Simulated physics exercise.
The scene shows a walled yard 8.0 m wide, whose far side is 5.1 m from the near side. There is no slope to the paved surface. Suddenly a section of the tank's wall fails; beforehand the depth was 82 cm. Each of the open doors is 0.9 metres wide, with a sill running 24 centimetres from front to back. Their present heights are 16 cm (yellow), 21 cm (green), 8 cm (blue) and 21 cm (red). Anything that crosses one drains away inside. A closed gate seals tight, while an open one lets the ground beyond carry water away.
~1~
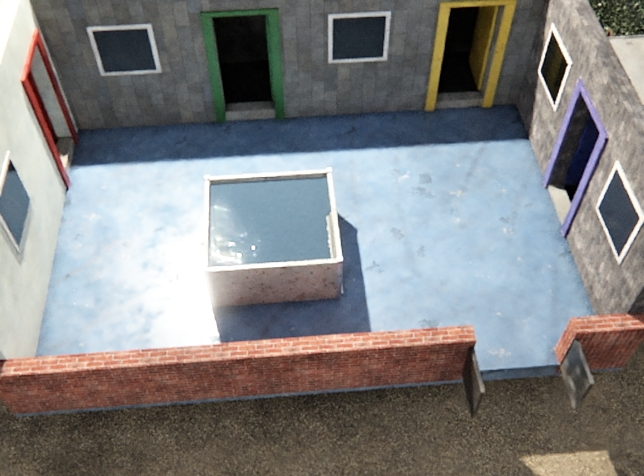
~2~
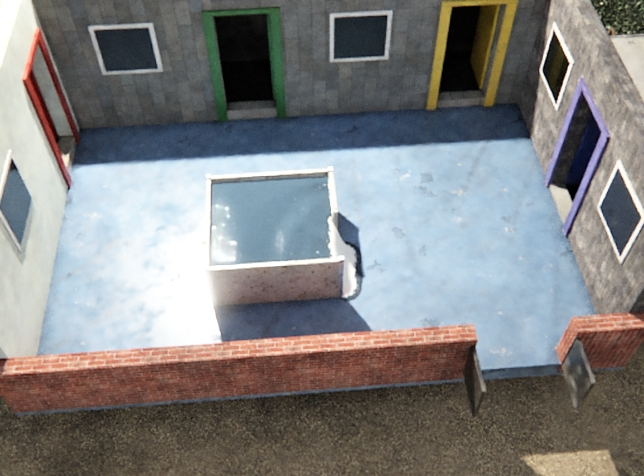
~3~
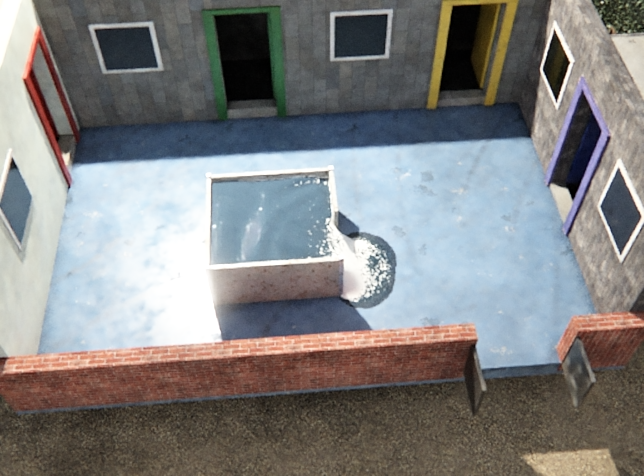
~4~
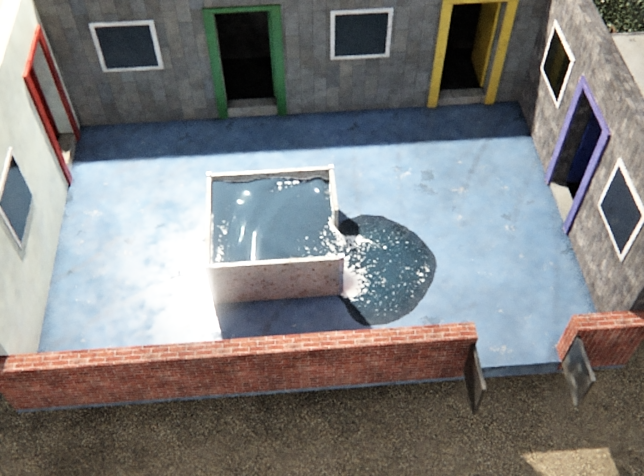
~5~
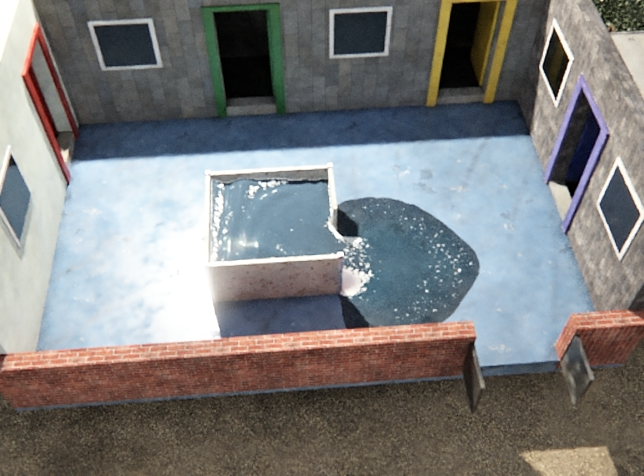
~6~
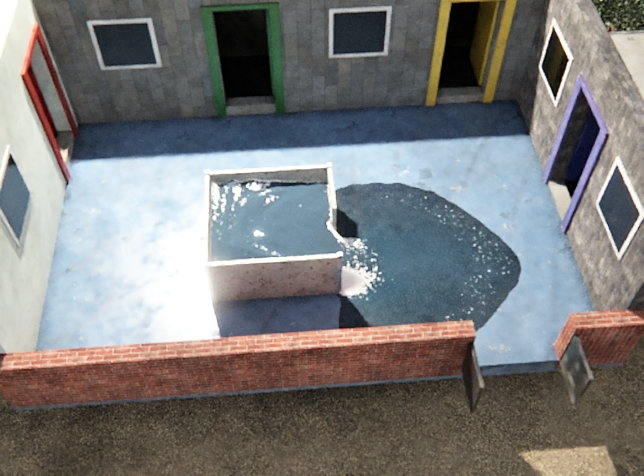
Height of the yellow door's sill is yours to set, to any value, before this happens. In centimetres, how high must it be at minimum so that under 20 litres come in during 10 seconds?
At least 11 cm or so.
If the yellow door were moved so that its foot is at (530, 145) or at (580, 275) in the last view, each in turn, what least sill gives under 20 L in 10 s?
In turn: About 9.0 cm, about 22 cm.
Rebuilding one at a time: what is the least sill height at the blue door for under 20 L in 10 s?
For blue, a step near 18 cm.
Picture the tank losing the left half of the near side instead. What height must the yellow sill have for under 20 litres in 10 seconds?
About 6.5 cm.
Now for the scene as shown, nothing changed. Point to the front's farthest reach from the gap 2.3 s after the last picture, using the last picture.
Pixel: About (514, 101).
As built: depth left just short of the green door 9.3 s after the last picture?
You'd measure close to 2.5 cm there.
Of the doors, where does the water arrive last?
Last comes the red one.
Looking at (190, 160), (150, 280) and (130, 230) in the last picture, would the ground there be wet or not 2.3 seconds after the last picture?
So the three spots come out spared, spared, spared, in that order.
Then, 0.7 s after the last picture water covers 30 % of the floor, deepest (36 cm) near (349, 273); it has not reached the yellow door.
Then, 2.3 s after the last picture water covers 35 % of the floor, deepest (24 cm) near (602, 341); 7 cm at the yellow door, 0 litres in over its 16 cm sill.
Then, 9.3 s after the last picture water covers 75 % of the floor, deepest (8 cm) near (67, 185); 7 cm at the yellow door, 1 litre in over its 16 cm sill.
At the yellow door as built, the water peaked near 16 cm, 4.5 s after the last picture.
Run again over the same 10 s with other heights there, 36 litres in over 9.5 cm, 10 litres over 12.5 cm. The limit of 20 litres is kept from about 11 cm up.
